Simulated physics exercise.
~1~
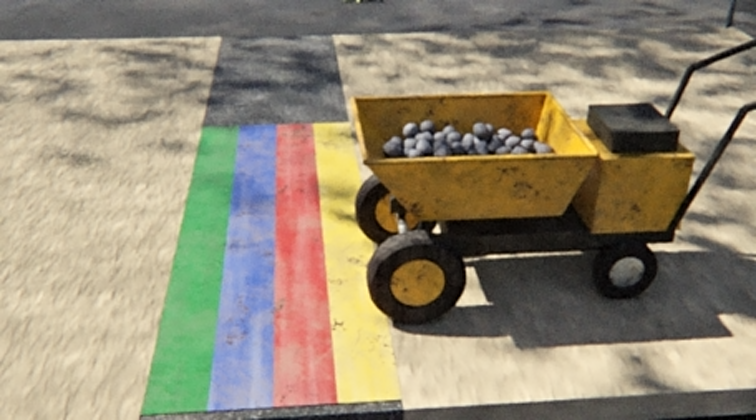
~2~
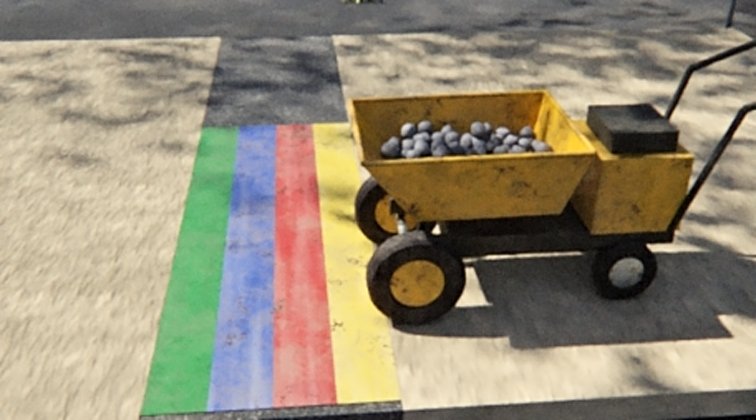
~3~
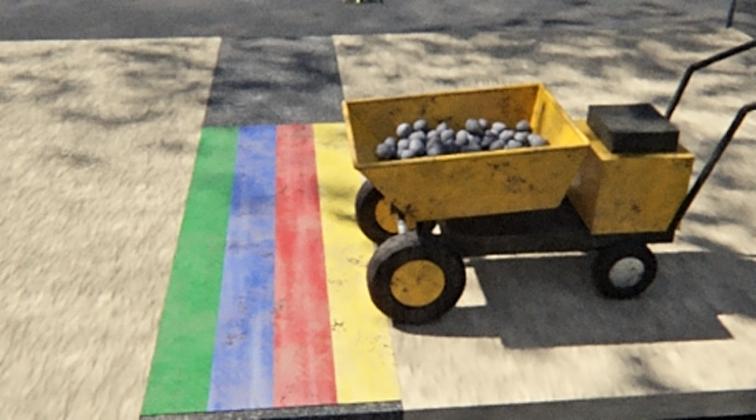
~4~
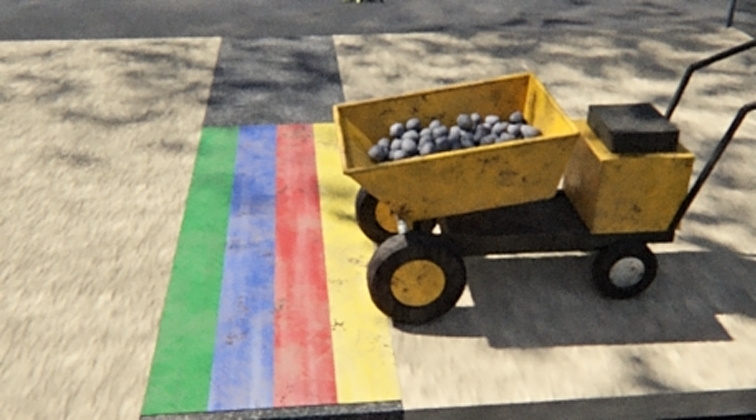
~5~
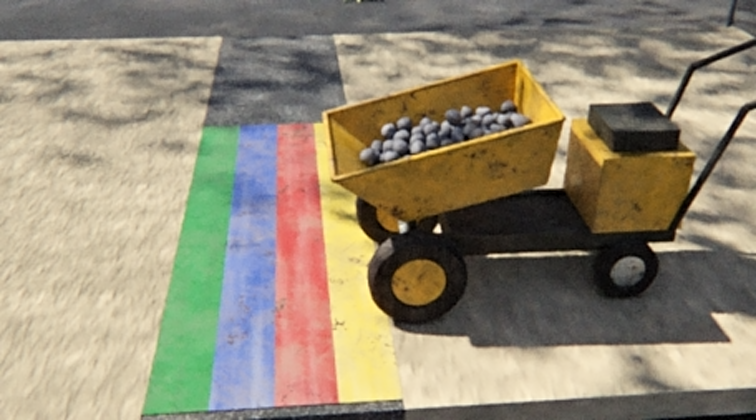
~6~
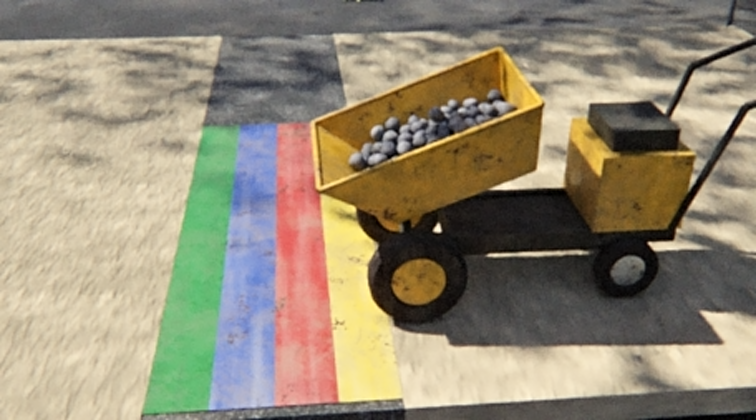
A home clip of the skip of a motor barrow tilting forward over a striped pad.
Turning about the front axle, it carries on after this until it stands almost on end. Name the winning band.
The blue band.
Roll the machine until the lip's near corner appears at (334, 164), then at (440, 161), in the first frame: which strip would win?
First: Green. Next: The strip in red.
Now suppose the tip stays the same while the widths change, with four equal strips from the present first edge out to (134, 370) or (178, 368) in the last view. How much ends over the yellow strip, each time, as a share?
About 0 per cent first, then about 0 per cent.
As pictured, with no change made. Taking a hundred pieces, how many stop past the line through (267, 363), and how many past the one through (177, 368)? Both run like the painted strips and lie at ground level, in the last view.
In order: 70 percent, then 10 percent.
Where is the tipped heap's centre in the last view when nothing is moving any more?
Once it all stops, the middle lies near (229, 279).
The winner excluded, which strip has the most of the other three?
That green strip is second.
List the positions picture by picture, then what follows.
The first picture shows lip of the skip at (366, 163), level; top of the load at (458, 153), round cobbles; yellow strip at (364, 353); red strip at (304, 356); blue strip at (243, 360); green strip at (182, 363).
The second picture shows lip of the skip at (363, 165), tipped barely; top of the load at (465, 154).
The third picture shows lip of the skip at (356, 168), tipped barely; top of the load at (476, 152).
The fourth picture shows lip of the skip at (346, 173), tipped a little; top of the load at (481, 139).
The fifth picture shows lip of the skip at (334, 180), tipped a little; top of the load at (483, 132).
The sixth picture shows lip of the skip at (320, 191), tipped clearly; top of the load at (484, 122); yellow strip at (365, 352); red strip at (305, 355); blue strip at (245, 359); green strip at (183, 362).
Soon, skip tipped steeply; all in the skip.
A while on, skip tipped right over; most in the skip; about a quarter over the blue strip; a stray few over the green strip.
Towards the end, skip tipped right over; about a quarter in the skip; about a third over the blue strip; about a quarter over the green strip; a small part off the paint.
Finally, skip tipped right over; about a quarter in the skip; none over the yellow strip; a stray few over the red strip; about a third over the blue strip; about a quarter over the green strip; a small part off the paint.
